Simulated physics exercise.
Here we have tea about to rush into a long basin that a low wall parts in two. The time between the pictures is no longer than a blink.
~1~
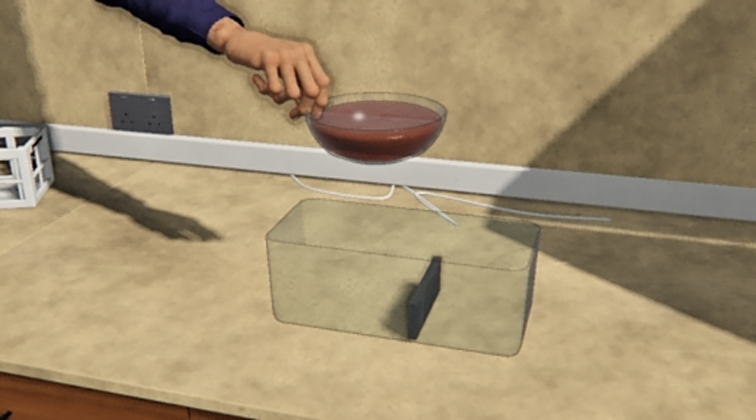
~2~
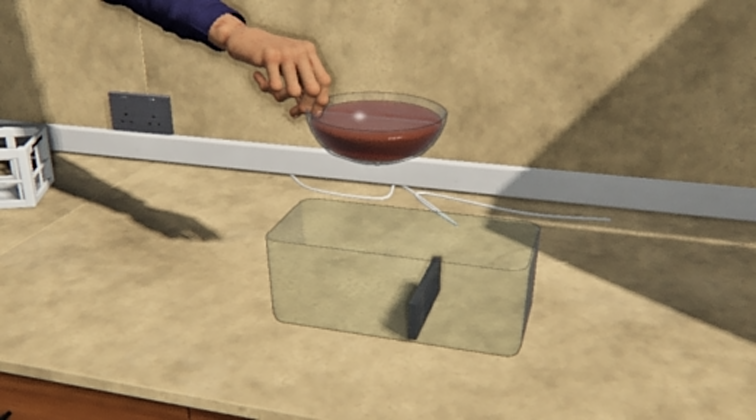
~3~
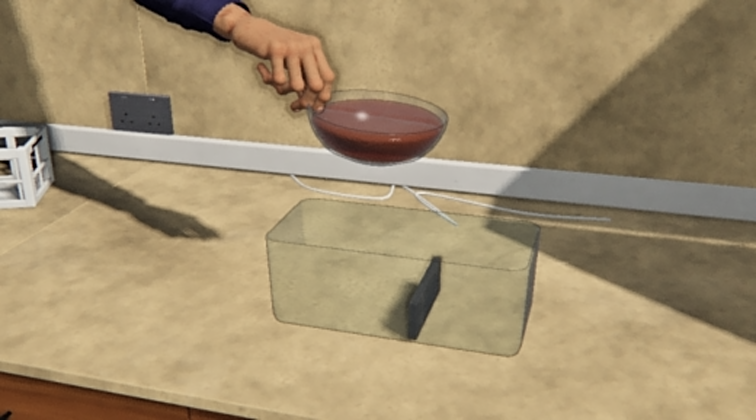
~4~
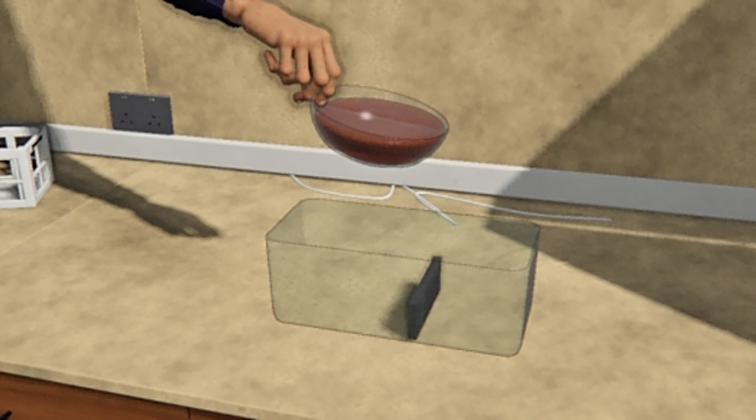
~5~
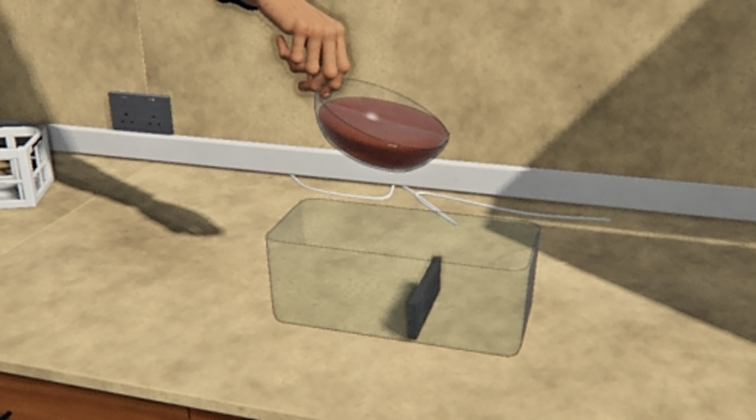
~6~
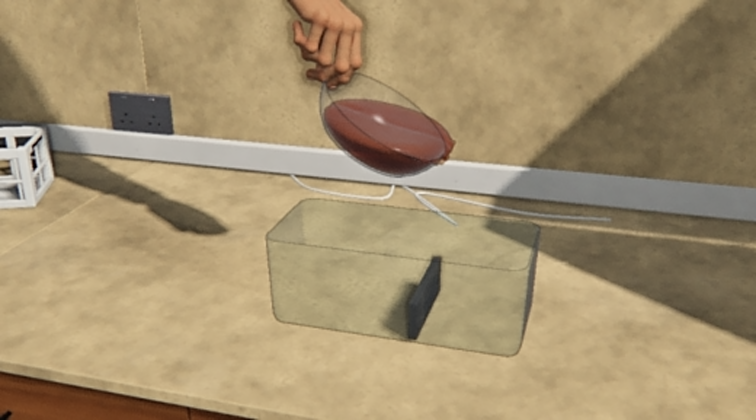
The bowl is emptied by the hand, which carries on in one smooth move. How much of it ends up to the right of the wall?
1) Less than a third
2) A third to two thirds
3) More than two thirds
More than two thirds.
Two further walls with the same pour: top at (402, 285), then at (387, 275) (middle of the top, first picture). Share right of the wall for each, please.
About 70 per cent on the first try, and 85 per cent on the second.
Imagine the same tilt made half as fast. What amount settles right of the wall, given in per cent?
Close to 90 per cent.
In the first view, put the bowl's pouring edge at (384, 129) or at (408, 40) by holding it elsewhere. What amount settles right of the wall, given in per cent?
About 25 per cent, then about 70 per cent.
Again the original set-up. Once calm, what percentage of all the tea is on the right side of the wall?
75 in a hundred.
A moment on, the bowl is tipped on its side and 4 per cent is still to pour, 0 is left of the wall and 60 right of it.
Next, the bowl is tipped on its side and 0 per cent is still to pour, 8 is left of the wall and 66 right of it.
Then the bowl is tipped on its side and 1 per cent is still to pour, 12 is left of the wall and 77 right of it.
Later the bowl is tipped on its side and 0 per cent is still to pour, 17 is left of the wall and 76 right of it.
At rest 18 per cent lies left of the wall, 75 right of it and 7 outside.
